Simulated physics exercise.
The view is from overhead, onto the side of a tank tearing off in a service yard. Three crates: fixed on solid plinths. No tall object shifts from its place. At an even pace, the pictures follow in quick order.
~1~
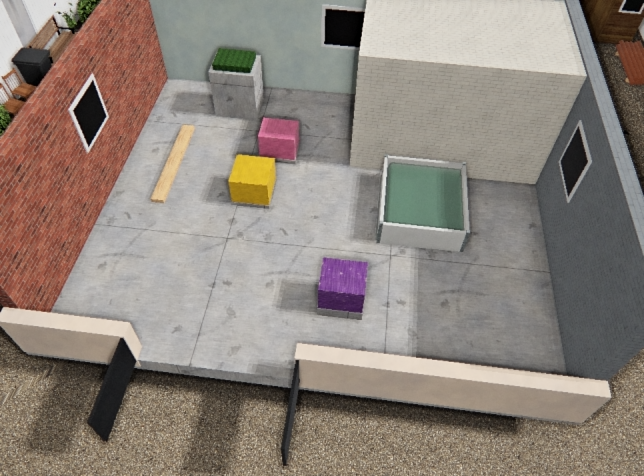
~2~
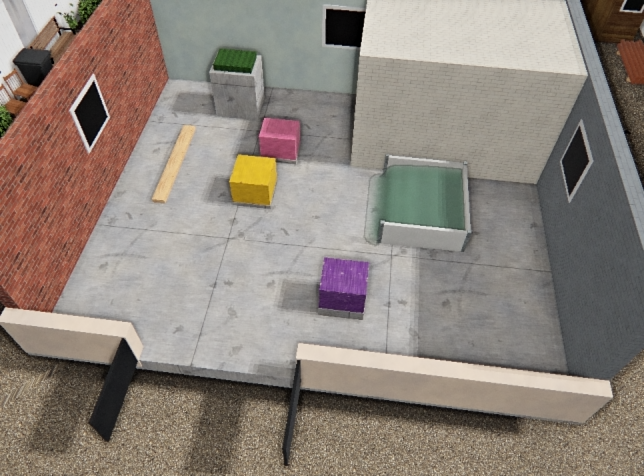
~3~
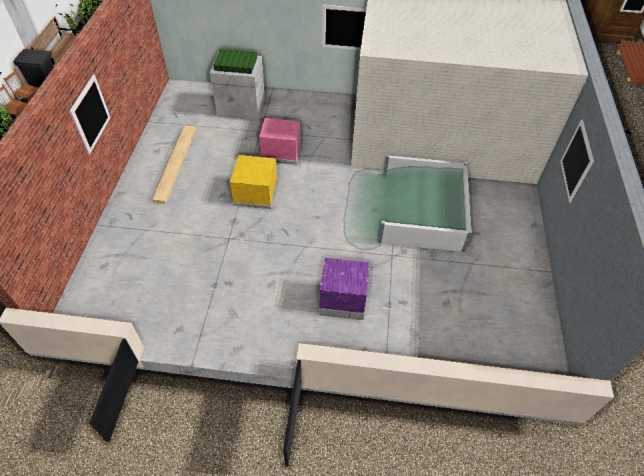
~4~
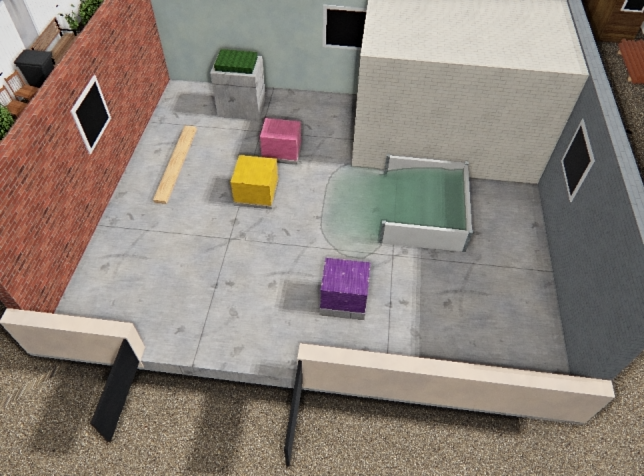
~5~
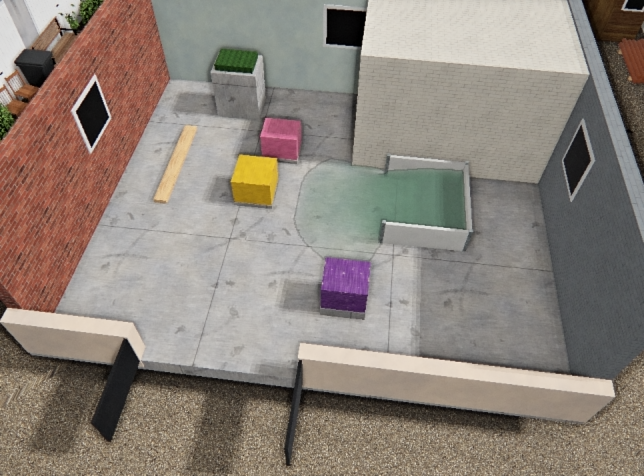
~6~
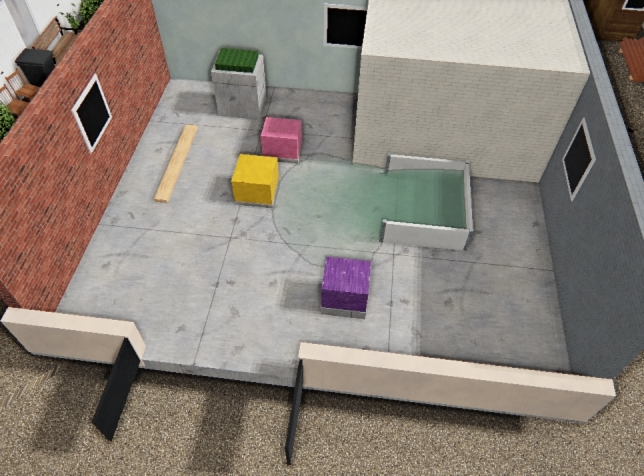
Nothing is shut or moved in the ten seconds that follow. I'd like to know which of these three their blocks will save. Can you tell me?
In order: The yellow crate is within reach of the water, the purple crate is out of reach of the water, the pink crate is within reach of the water.
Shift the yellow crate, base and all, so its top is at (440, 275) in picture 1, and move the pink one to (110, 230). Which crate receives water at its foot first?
That should be the crate marked purple.
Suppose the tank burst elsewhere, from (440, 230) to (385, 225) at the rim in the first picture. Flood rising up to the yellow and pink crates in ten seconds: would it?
In short: Yellow crate stays untouched; pink crate stays untouched.
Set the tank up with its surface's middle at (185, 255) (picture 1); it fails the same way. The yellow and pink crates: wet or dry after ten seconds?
Result - yellow crate stays clear, pink crate stays clear.
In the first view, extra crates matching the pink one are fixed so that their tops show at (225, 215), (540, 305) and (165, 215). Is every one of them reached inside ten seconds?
Outcome, in listed order: Is inundated, is missed, is missed.
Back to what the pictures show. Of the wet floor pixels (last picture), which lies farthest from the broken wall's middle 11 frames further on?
I reckon the front has reached (115, 232) by then.
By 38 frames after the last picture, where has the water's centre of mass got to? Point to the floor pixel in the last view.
Near pixel (229, 201).
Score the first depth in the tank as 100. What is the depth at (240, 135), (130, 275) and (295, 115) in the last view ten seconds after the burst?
My figures are about 4, 8 and 6 percent.
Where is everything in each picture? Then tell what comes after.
In the first frame, the water tank at (424, 195) is whole and still.
In the second frame, water pours out at (384, 202) and has run to (373, 241).
In the third frame, water pours out at (385, 203) and has run to (360, 245).
In the fourth frame, water pours out at (385, 203) and has run to (340, 248).
In the fifth frame, the front is at (312, 174), out from the gap at (386, 203).
In the sixth frame, water pours out at (386, 203) and has run to (287, 178).
A moment on, water covers 20 % of the floor; the yellow crate water round its plinth, the purple crate water round its plinth, the pink crate water round its plinth.
Next, water covers 35 % of the floor; the yellow crate water round its plinth, the purple crate water round its plinth, the pink crate water round its plinth.
Then, water covers 50 % of the floor; the yellow crate water round its plinth, the purple crate water round its plinth, the pink crate water round its plinth.
Later, water covers 60 % of the floor; the yellow crate water round its plinth, the purple crate water round its plinth, the pink crate water round its plinth.
In the end, water covers 65 % of the floor; the yellow crate was topped, the purple crate stayed above the water, the pink crate was topped.
